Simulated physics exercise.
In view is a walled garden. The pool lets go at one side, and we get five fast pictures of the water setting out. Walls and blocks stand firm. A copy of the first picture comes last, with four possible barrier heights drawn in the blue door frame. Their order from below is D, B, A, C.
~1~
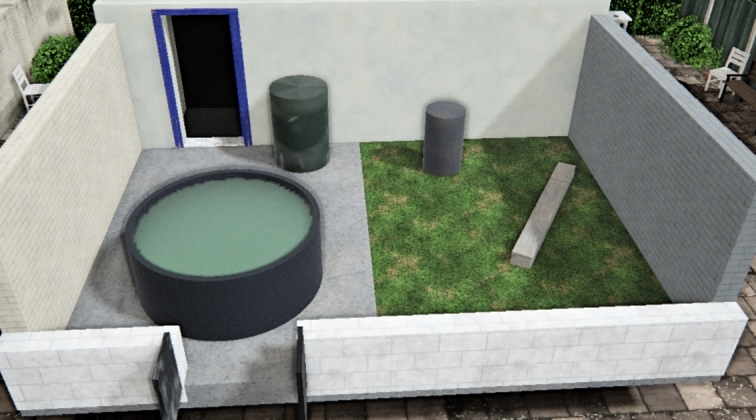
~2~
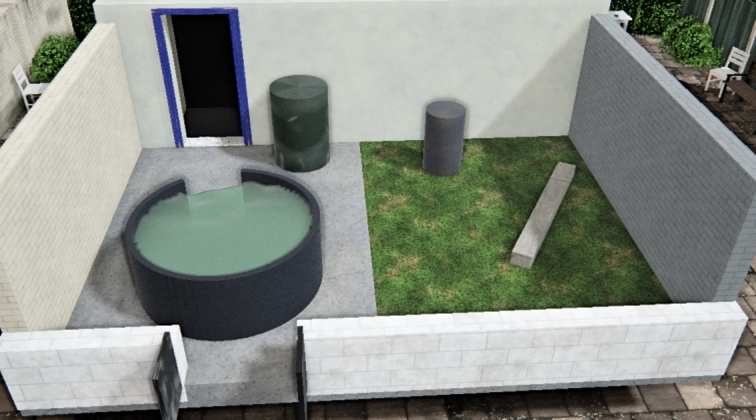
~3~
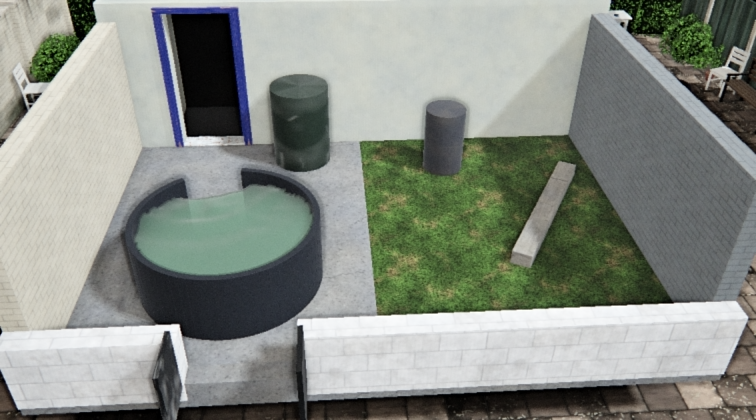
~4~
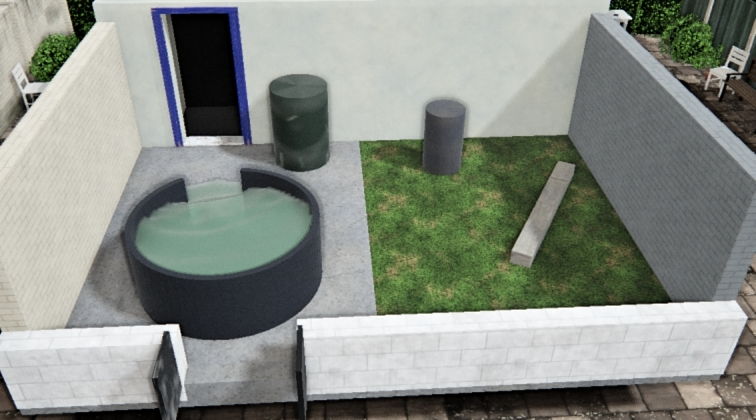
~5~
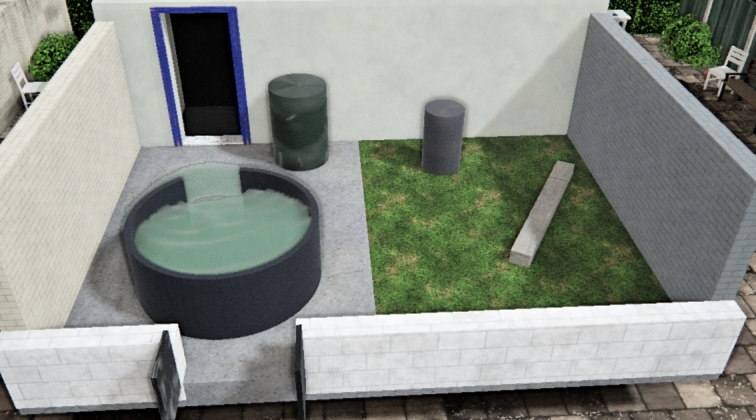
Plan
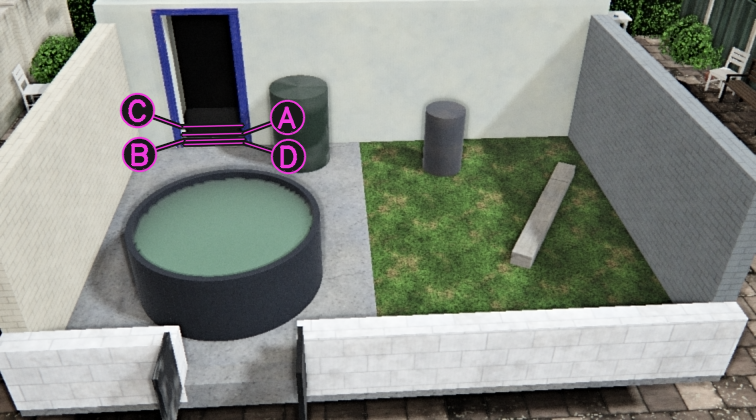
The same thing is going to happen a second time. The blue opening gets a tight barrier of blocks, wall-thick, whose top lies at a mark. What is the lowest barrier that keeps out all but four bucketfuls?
Line C just does it.
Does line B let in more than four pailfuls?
Yes, it does.
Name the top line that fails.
It is A.
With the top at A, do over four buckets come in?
Yes.
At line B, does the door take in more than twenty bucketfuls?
Yes.
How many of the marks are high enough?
One.
On the marked copy, A at (213, 134); B at (214, 139); C at (212, 126); D at (214, 143); from the bottom up D, B, A, C.
Choosing A, about 10 bucketfuls get in.
Choosing B, dozens of bucketfuls pour in.
Choosing C, a splash gets over, under a bucket.
Choosing D, dozens of bucketfuls pour in.
